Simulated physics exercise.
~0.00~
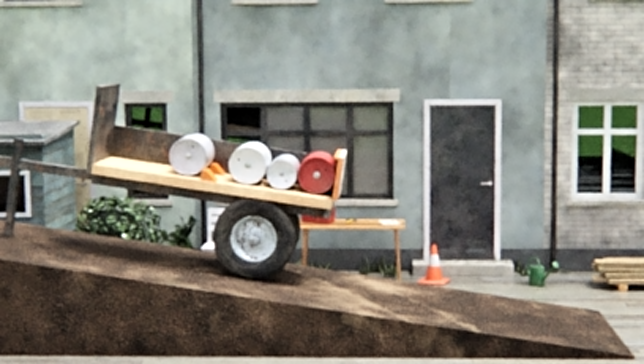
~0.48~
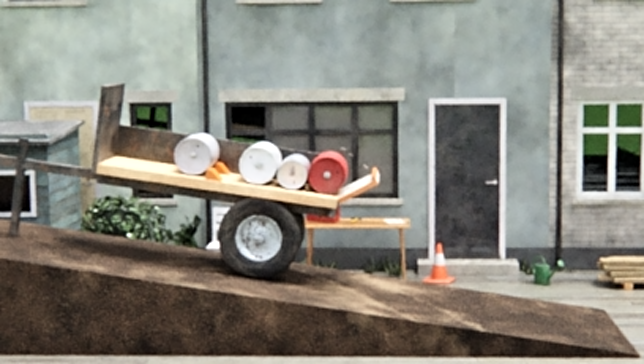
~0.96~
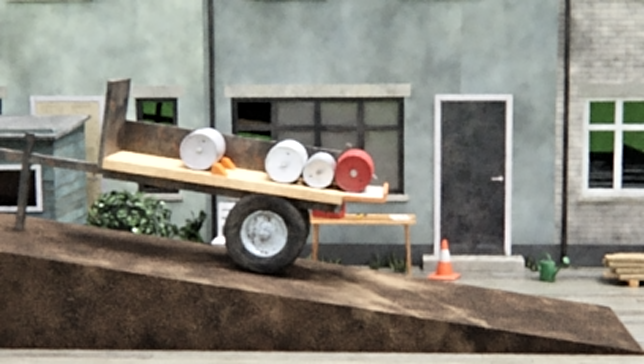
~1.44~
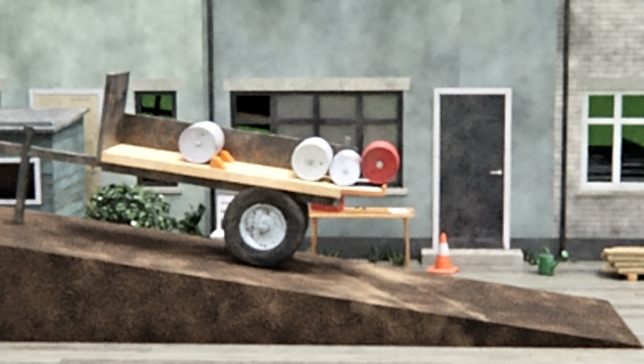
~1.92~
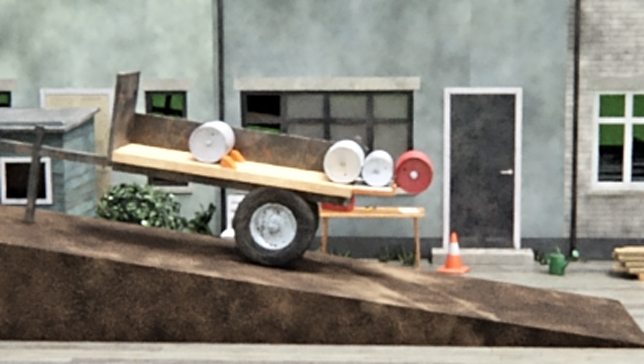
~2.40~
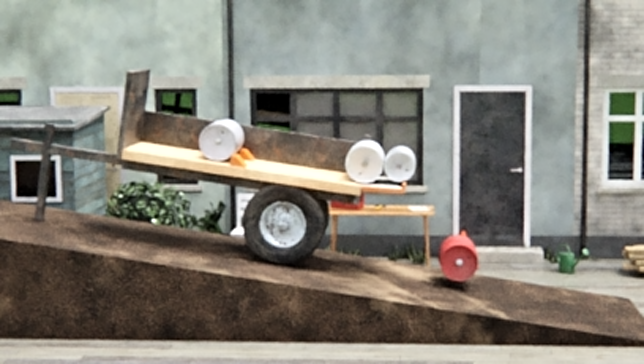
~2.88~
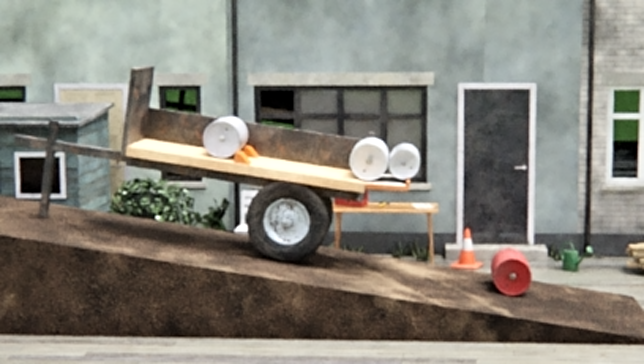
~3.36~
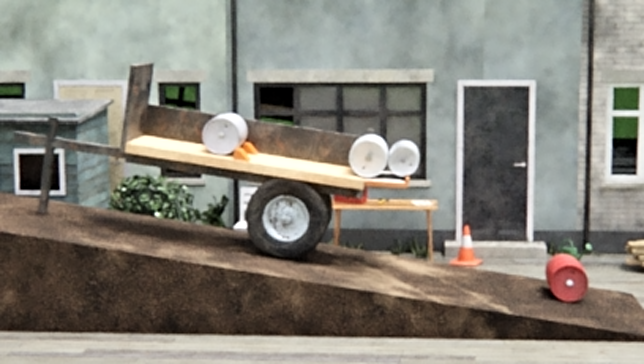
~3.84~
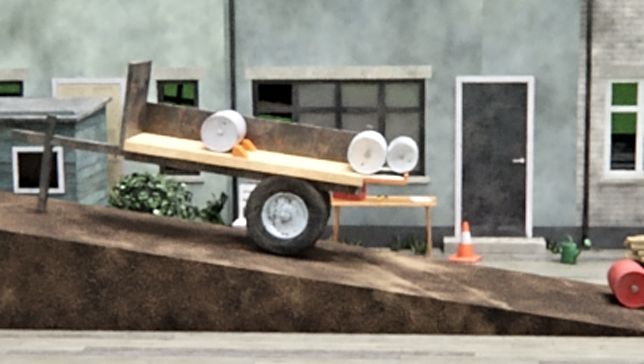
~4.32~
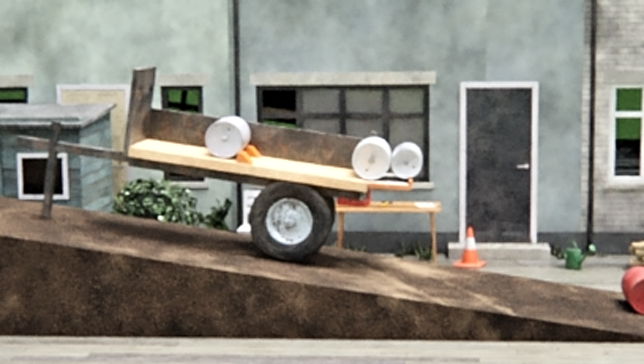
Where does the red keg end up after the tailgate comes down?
It rolls off over the lowered tailgate, drops onto the slope and ends up on the ground at the far right, away from the trailer.
